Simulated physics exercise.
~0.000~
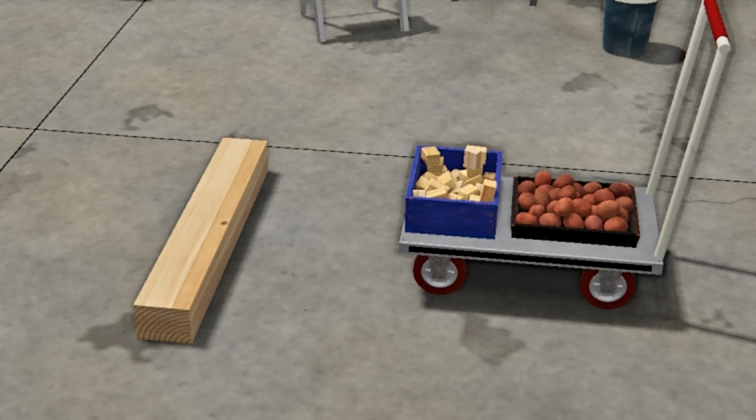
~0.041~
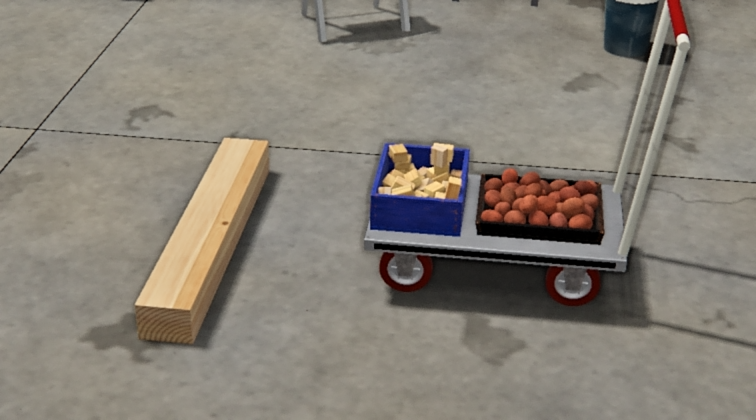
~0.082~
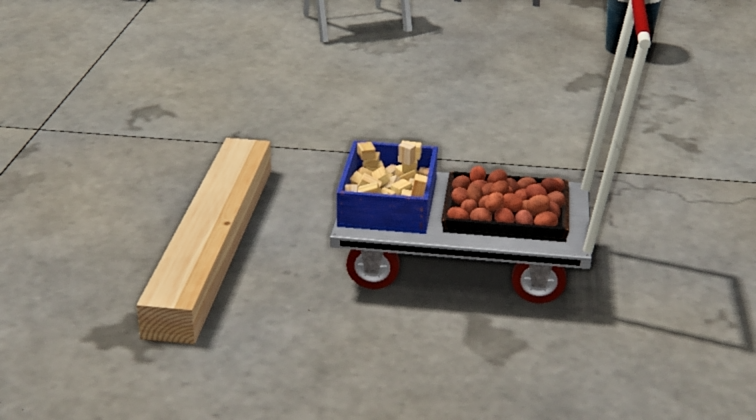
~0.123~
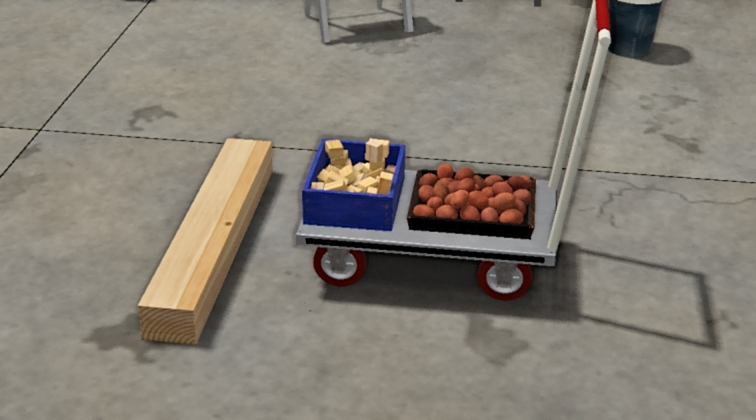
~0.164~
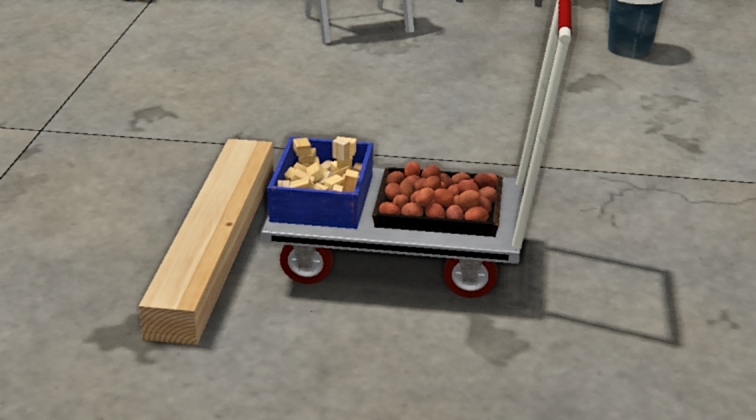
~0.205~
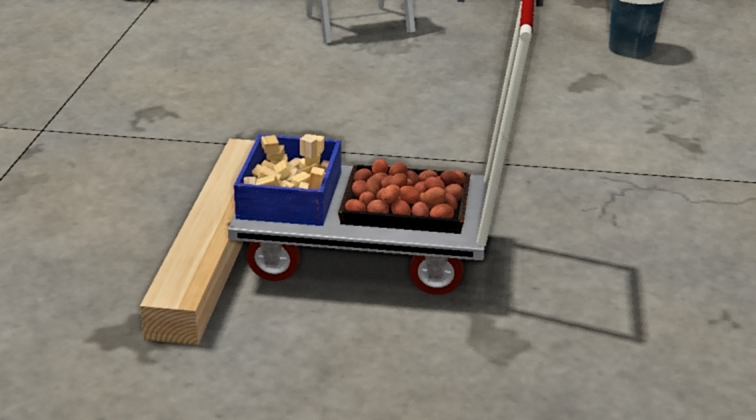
Platform trolley carrying a blue crate of wooden offcuts and a black crate of red potatoes rolling left towards a timber beam.
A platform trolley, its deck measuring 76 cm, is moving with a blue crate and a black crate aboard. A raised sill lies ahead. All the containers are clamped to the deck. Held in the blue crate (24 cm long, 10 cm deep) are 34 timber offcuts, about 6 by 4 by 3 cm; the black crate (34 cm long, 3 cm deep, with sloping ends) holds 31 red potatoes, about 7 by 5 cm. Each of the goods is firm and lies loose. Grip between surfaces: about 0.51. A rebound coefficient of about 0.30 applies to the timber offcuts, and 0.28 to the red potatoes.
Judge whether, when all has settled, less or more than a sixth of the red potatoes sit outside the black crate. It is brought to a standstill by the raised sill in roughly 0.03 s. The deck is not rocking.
The count that escapes climbs past a sixth.
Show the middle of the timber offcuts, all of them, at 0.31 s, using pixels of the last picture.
Their middle is at about (258, 172).
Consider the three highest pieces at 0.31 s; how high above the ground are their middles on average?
I'd guess about 38 cm.
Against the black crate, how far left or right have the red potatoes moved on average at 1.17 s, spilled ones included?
About 10 cm to the left.
After 0.21 s, impact.
After 0.31 s, the blue crate has all 34 and the black crate is down by 1 of 31.
After 0.43 s, the blue crate is down by 1 of 34 and the black crate is down by 7 of 31.
After 0.66 s, the blue crate is down by 3 of 34 and the black crate is down by 8 of 31.
Final count (at 1.17 s), the blue crate is down by 3 of 34 and the black crate is down by 8 of 31. Asked share, 8 of 31, 26 per cent.
